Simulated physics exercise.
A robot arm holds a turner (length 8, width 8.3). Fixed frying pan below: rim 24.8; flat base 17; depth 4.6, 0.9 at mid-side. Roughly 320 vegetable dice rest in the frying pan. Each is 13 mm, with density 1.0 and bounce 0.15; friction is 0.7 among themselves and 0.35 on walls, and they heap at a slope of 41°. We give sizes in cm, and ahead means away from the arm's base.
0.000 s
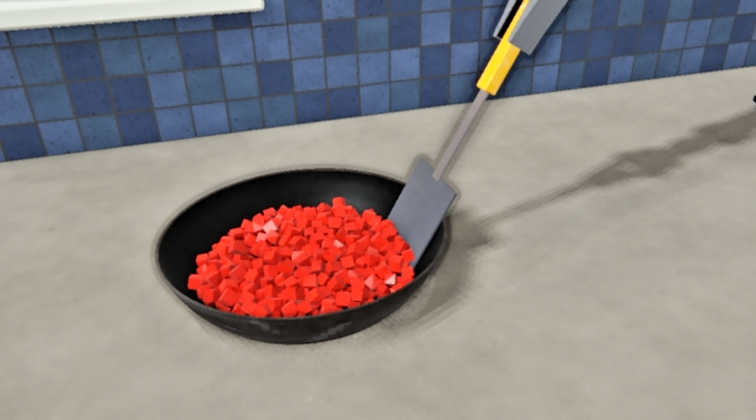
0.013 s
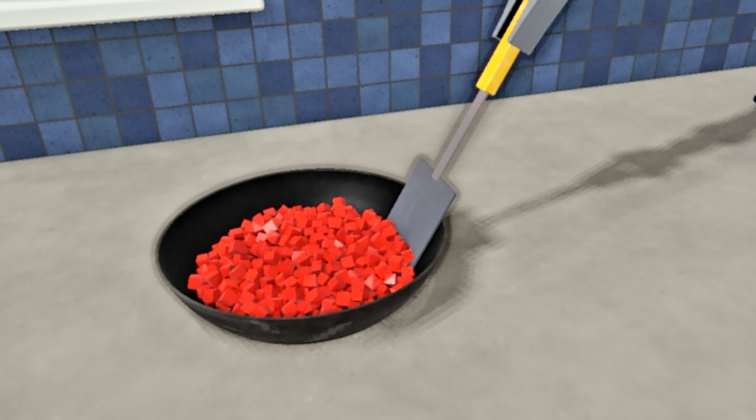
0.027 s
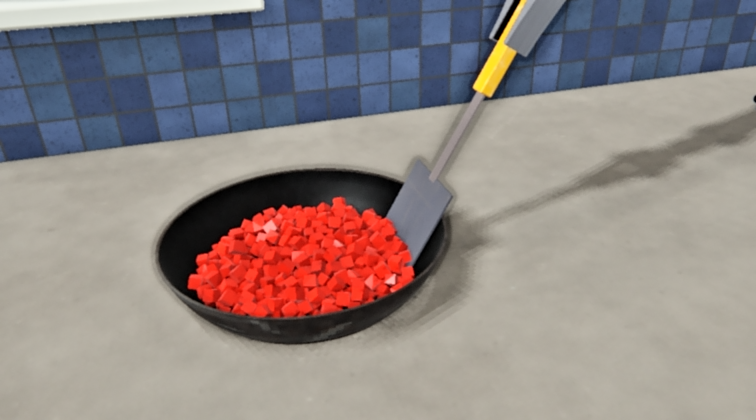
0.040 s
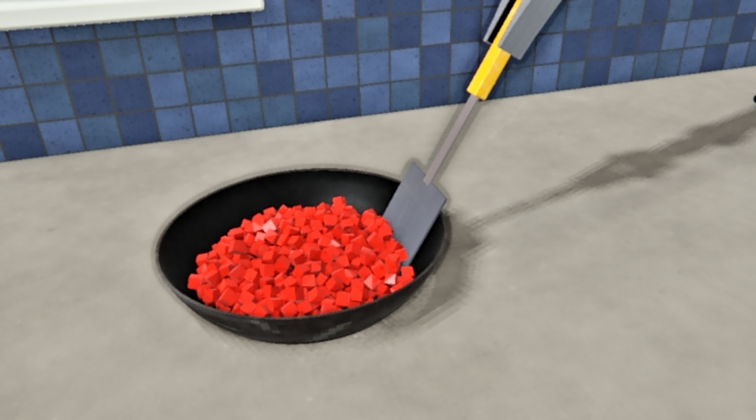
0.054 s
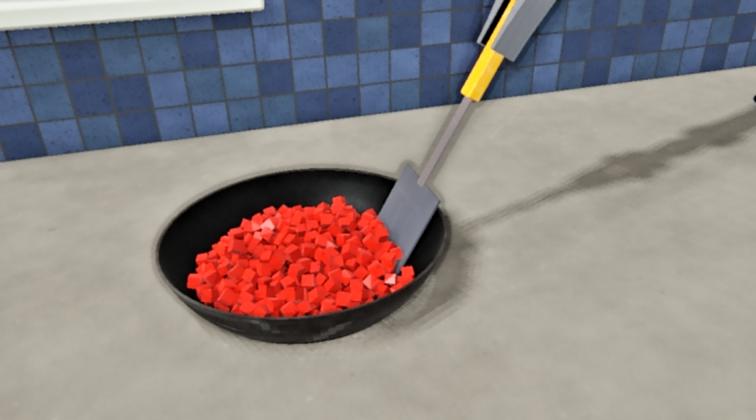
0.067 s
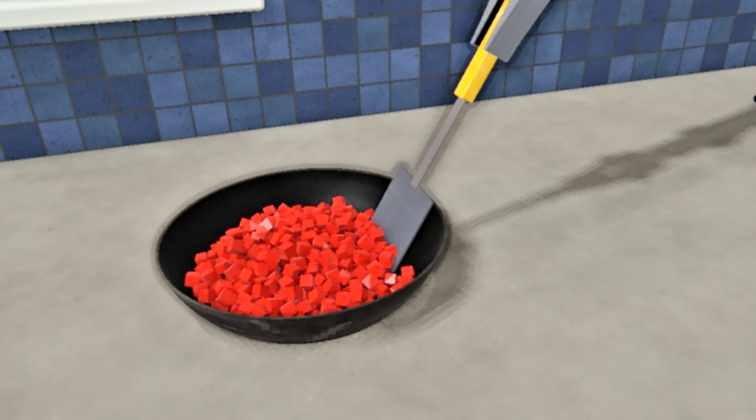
In the video, a turner with a yellow section on its handle rests its blade at the right side of a black frying pan heaped with red cubes, then shifts slowly left, nudging the nearby cubes slightly.
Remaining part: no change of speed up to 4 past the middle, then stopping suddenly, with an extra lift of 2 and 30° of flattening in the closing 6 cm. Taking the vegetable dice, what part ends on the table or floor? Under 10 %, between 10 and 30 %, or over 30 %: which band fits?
The band that fits is under 10 %.
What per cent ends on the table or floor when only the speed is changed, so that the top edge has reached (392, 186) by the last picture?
Near 5 in a hundred.
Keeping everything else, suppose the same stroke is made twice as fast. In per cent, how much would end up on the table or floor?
In that case some 5 per cent.
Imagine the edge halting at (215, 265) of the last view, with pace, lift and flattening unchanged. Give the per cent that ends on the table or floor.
15 %.
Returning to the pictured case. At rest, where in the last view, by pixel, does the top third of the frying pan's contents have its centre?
It is centred near (218, 249).
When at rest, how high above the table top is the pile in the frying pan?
It reaches about 6.0 cm.
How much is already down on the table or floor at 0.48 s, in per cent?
Fraction noted: Close to 5 per cent.
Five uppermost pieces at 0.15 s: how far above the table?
Height: Some 4 cm.
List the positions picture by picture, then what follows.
The first frame shows the turner top edge at (438, 174), sloping 60°; upper third of the load around (310, 247), from x 195 to 410, top at y 205; 322 in the frying pan.
The second frame shows the turner top edge at (438, 175), sloping 60°; upper third of the load around (310, 247), from x 195 to 410, top at y 205.
The third frame shows the turner top edge at (435, 176), sloping 60°; upper third of the load around (310, 247), from x 195 to 410, top at y 205.
The fourth frame shows the turner top edge at (429, 179), sloping 60°; upper third of the load around (311, 247), from x 195 to 410, top at y 205.
The fifth frame shows the turner top edge at (423, 181), sloping 60°; upper third of the load around (304, 249), from x 195 to 410, top at y 205.
The sixth frame shows the turner top edge at (416, 182), sloping 60°; upper third of the load around (297, 250), from x 195 to 410, top at y 200; 322 in the frying pan.
After 0.15 s, sloping 60°, highest piece 5 above the table; 322 in the frying pan.
After 0.24 s, sloping 44°, highest piece 7 above the table; 319 in the frying pan, 3 on the blade or in flight.
After 0.48 s, sloping 30°, highest piece 6 above the table; 312 in the frying pan, 10 on the table or floor.
After 1.53 s, sloping 30°, highest piece 6 above the table; 312 in the frying pan, 10 on the table or floor.
In the end, 312 in the frying pan, 10 on the table or floor. That is 3 % on the table or floor.
